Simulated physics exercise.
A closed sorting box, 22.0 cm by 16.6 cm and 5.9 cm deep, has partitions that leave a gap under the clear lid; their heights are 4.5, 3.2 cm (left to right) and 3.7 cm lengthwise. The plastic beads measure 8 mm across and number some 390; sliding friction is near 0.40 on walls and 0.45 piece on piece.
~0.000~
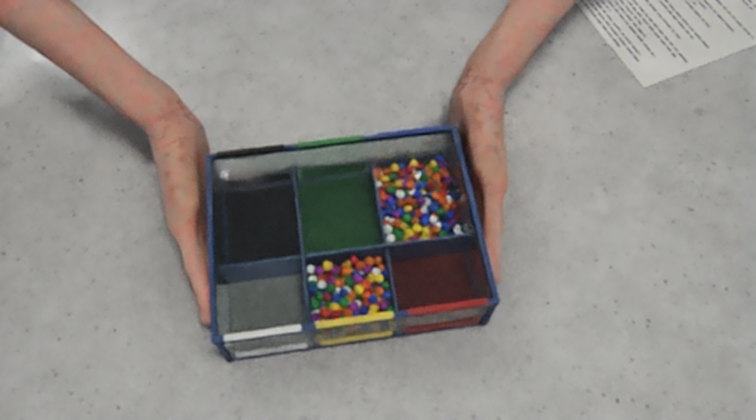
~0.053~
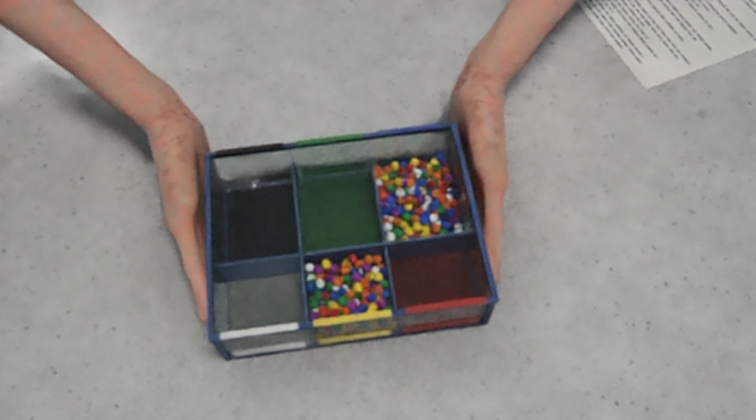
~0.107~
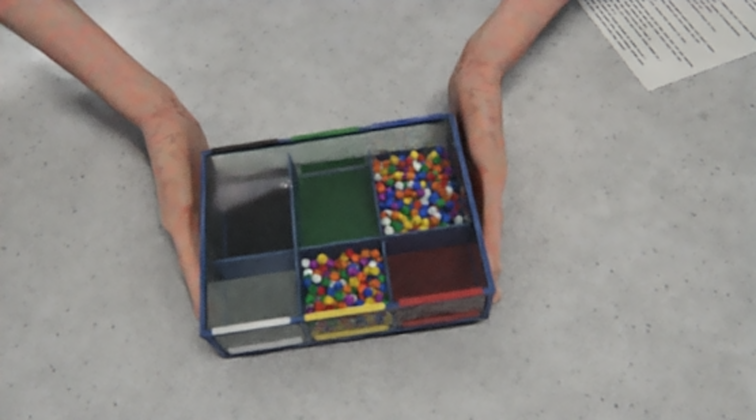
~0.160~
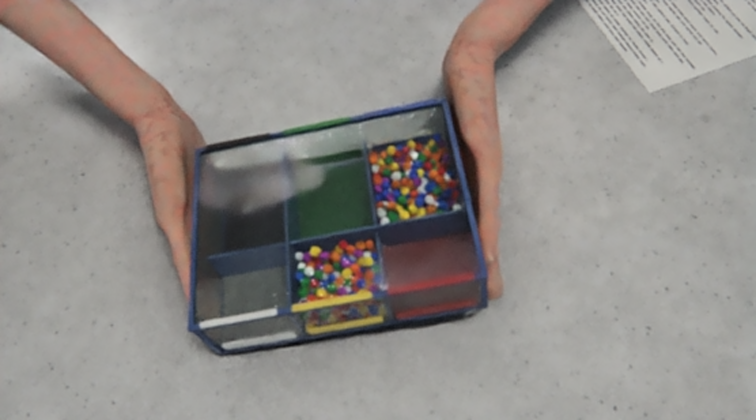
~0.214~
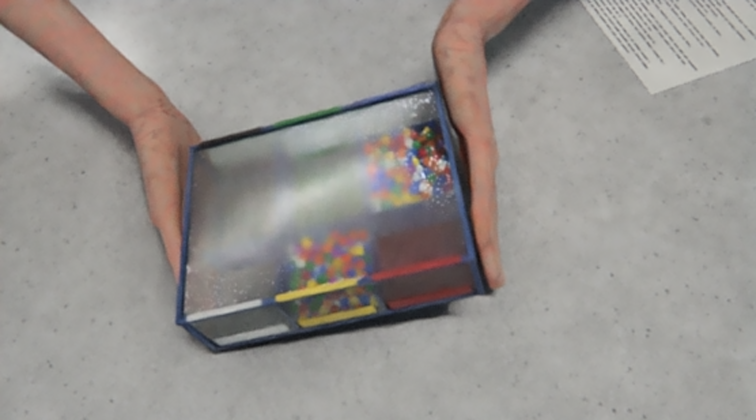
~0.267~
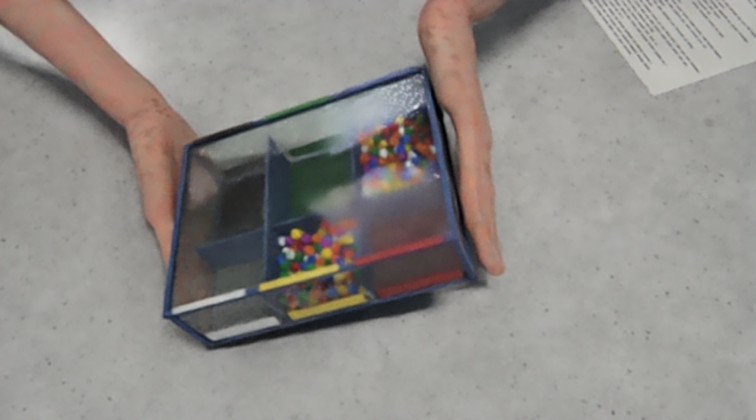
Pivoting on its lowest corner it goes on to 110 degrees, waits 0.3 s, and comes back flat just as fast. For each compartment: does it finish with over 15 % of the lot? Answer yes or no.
Red compartment: No; blue compartment: No; green compartment: Yes; yellow compartment: Yes; white compartment: No; black compartment: Yes.
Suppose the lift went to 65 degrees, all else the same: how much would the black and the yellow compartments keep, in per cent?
Black 5; yellow 45.
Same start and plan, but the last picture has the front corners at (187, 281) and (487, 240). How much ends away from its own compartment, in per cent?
In that case some 60 per cent.
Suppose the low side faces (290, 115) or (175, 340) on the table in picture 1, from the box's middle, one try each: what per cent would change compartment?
Some 60 and 55 per cent.
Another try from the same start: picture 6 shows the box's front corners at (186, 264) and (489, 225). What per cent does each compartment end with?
Red 0, blue 45, green 40, yellow 0, white 0, black 15.
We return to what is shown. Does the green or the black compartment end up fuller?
The black one has more.
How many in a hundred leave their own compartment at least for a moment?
Roughly 65 per cent.
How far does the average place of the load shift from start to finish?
Roughly 7.5 cm.
After 1.34 s, tilt 110 degrees; blue 10 %, green 30 %, yellow 35 %, black 30 %.
Then, at 2.05 s, tilt 56 degrees; blue 5 %, green 25 %, yellow 30 %, black 35 %.
Then, at 2.79 s, tilt 0 degrees; blue 5 %, green 25 %, yellow 30 %, white 5 %, black 35 %.
At rest (3.3 s), red 0 %, blue 5 %, green 25 %, yellow 30 %, white 5 %, black 35 %.
